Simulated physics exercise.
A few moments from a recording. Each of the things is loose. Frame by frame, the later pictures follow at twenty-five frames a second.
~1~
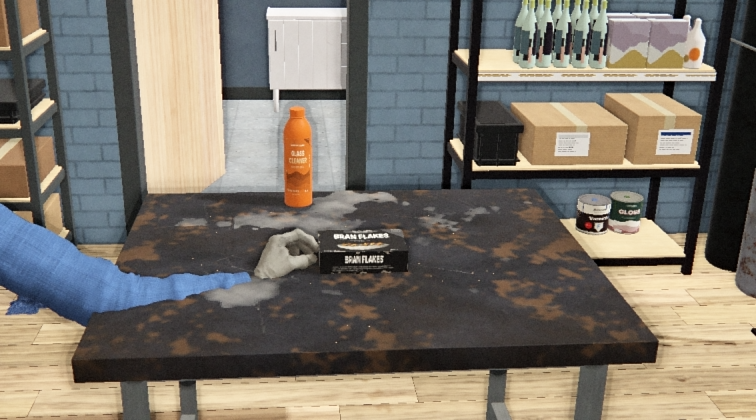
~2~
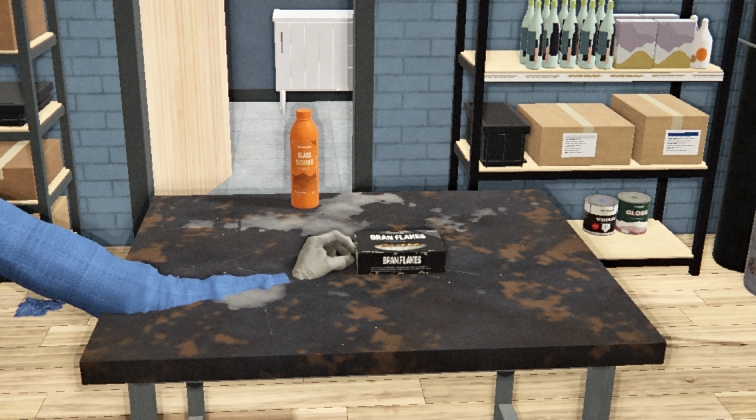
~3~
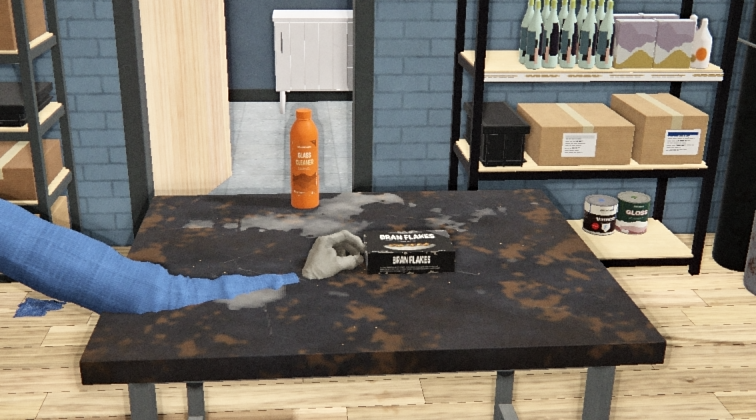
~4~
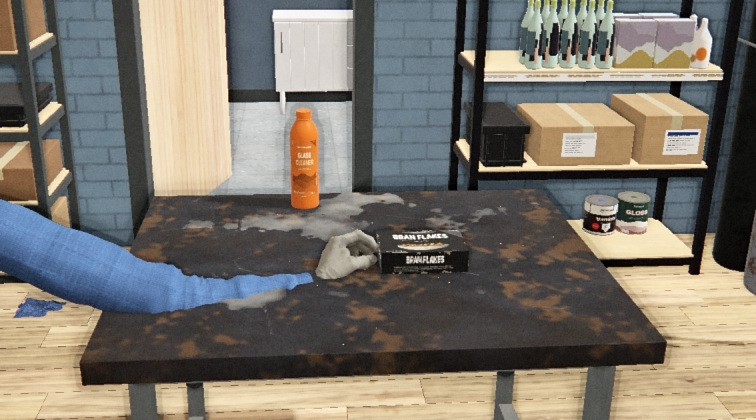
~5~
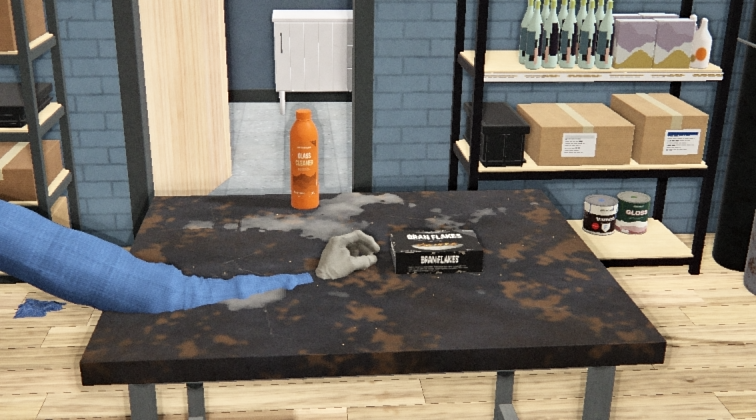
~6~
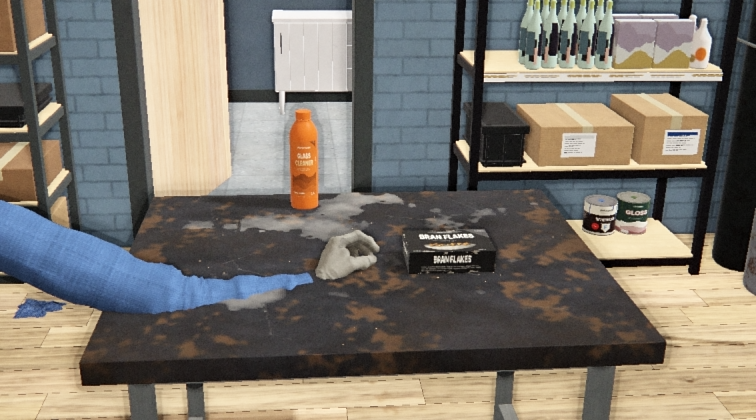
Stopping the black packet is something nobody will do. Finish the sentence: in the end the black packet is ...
Still on the table.
Then, 0.10 s later than the last frame, black packet moved a little near (472, 251).
Then, 0.20 s later than the last frame, black packet moved about its own width near (485, 250).
Then, 0.40 s later than the last frame, black packet moved about its own width near (490, 250).
When it is over, moved from the start, black packet. End places, in pixels of the last picture, black packet near (490, 250).
